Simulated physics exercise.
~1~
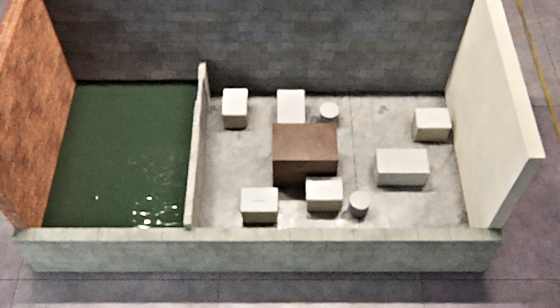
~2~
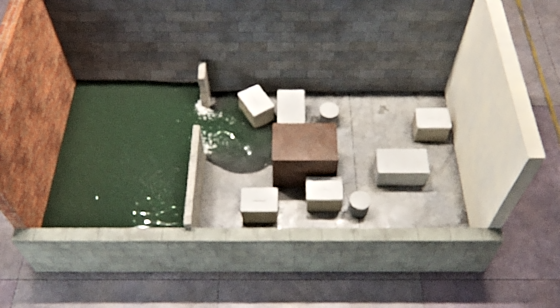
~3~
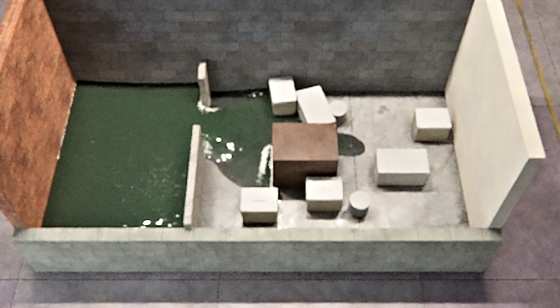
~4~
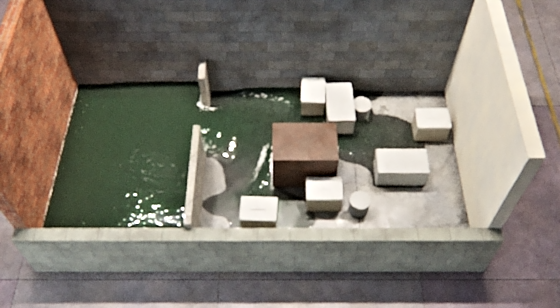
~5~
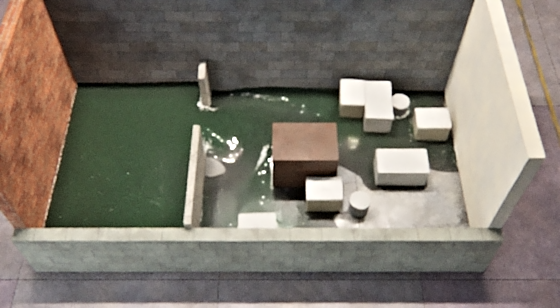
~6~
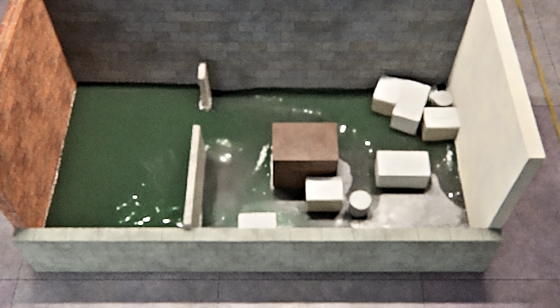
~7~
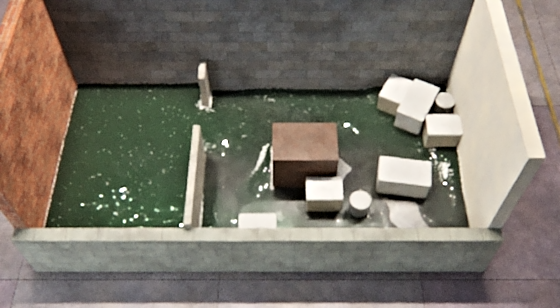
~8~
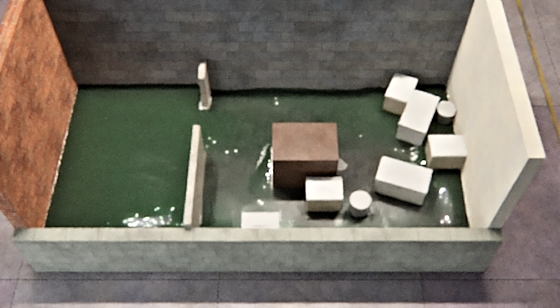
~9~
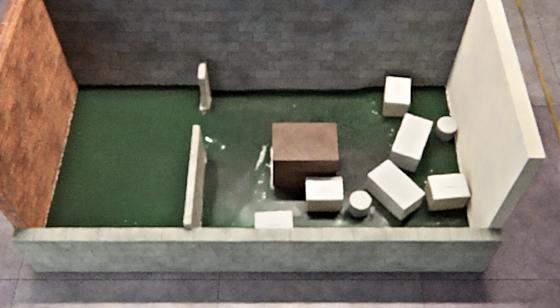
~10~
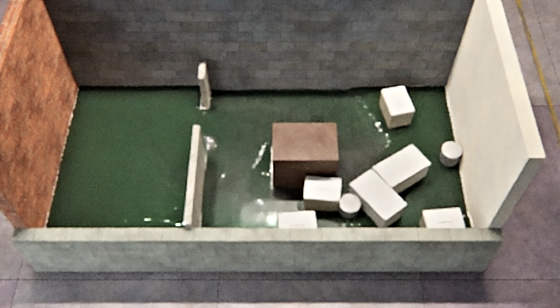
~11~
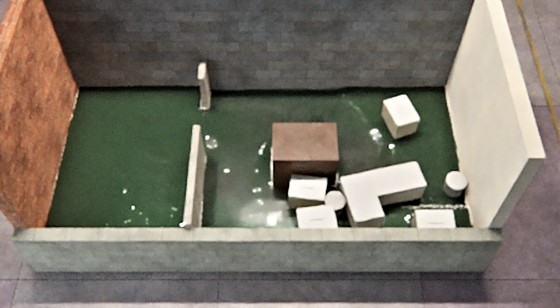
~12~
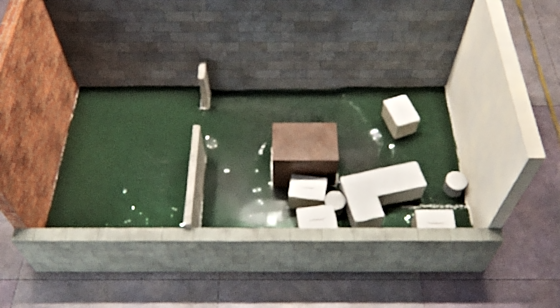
Dark green water spreads through a gap into the right room, and pale blocks drift.
